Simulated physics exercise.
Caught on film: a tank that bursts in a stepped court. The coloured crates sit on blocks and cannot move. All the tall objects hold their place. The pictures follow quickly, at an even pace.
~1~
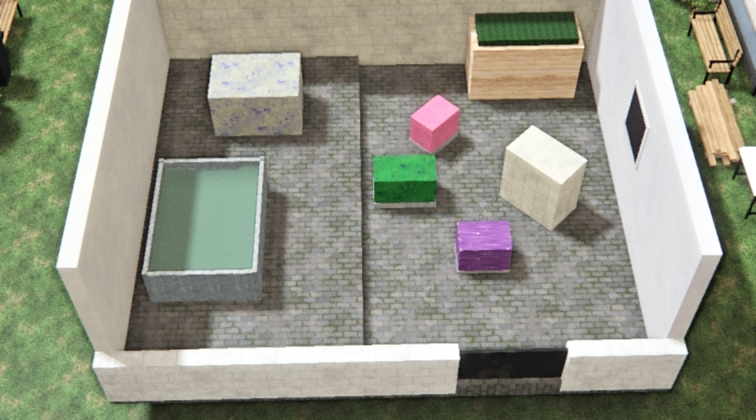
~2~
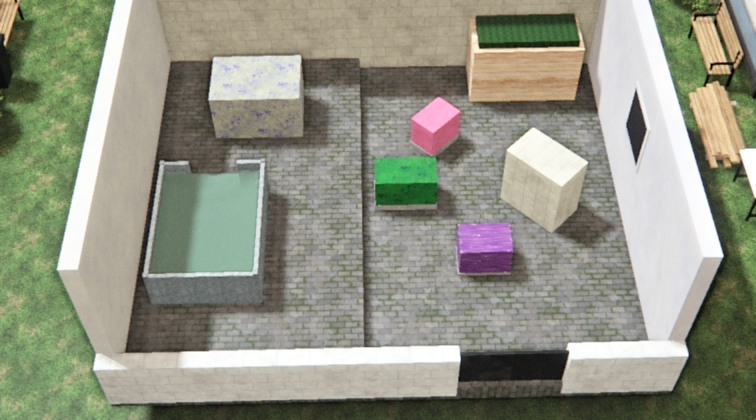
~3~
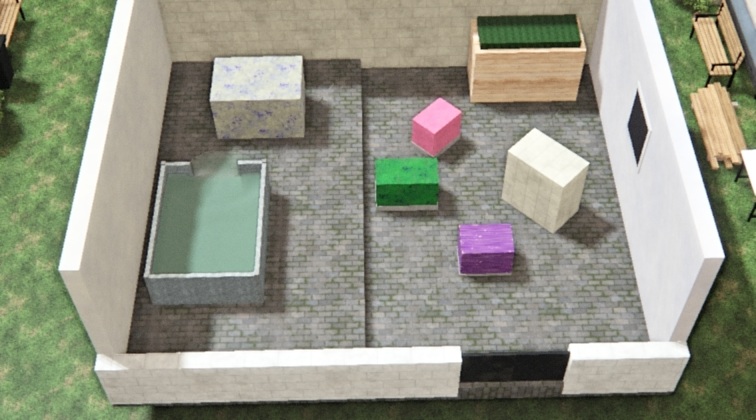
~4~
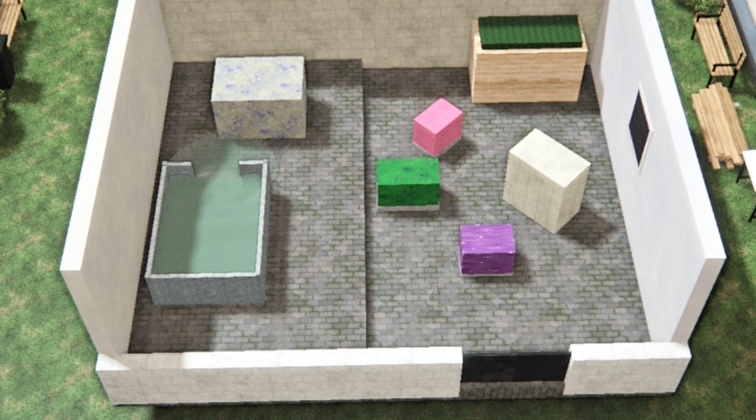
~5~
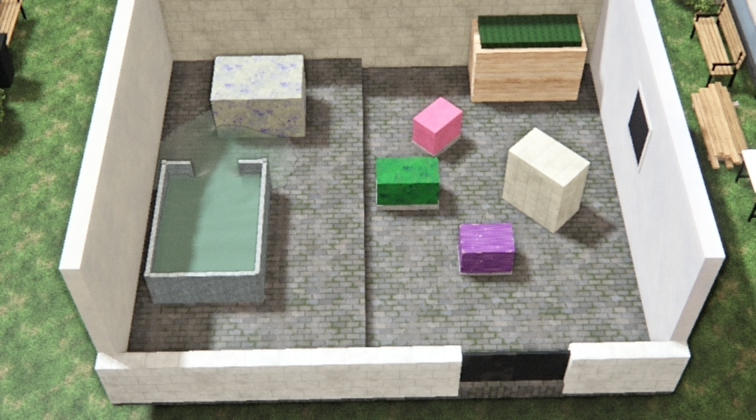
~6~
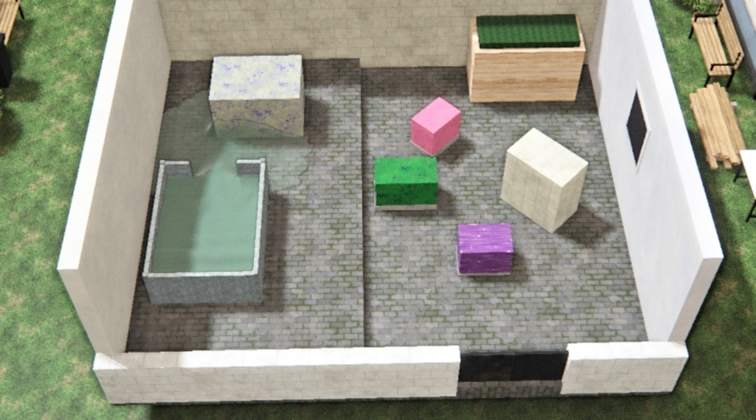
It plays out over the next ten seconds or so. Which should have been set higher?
The purple crate is wetted; the pink crate is wetted; the green crate is wetted.
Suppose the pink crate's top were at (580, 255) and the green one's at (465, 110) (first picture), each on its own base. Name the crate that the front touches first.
That is the green-painted one.
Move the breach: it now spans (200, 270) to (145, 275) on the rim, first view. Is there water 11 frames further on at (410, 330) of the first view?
Answer: Covered.
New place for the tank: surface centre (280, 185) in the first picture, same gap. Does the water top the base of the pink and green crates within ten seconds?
One by one: The pink one is wetted; the green one remains dry.
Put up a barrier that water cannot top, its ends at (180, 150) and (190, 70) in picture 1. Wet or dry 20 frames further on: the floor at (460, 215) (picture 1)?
Verdict: Free of water.
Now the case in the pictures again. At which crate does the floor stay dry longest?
That is the purple crate.
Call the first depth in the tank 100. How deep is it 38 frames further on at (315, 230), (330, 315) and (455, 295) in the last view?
About 2, 0 and 2 per cent.
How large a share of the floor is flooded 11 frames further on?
I make it 25 per cent.
A moment on, water covers 15 % of the floor; the purple crate not reached, the pink crate not reached, the green crate not reached.
Next, water covers 25 % of the floor; the purple crate not reached, the pink crate water round its plinth, the green crate water round its plinth.
Then, water covers 50 % of the floor; the purple crate water round its plinth, the pink crate water round its plinth, the green crate water round its plinth.
Later, water covers 65 % of the floor; the purple crate water round its plinth, the pink crate water round its plinth, the green crate water round its plinth.
In the end, water covers 85 % of the floor; the purple crate was topped, the pink crate was topped, the green crate was topped.
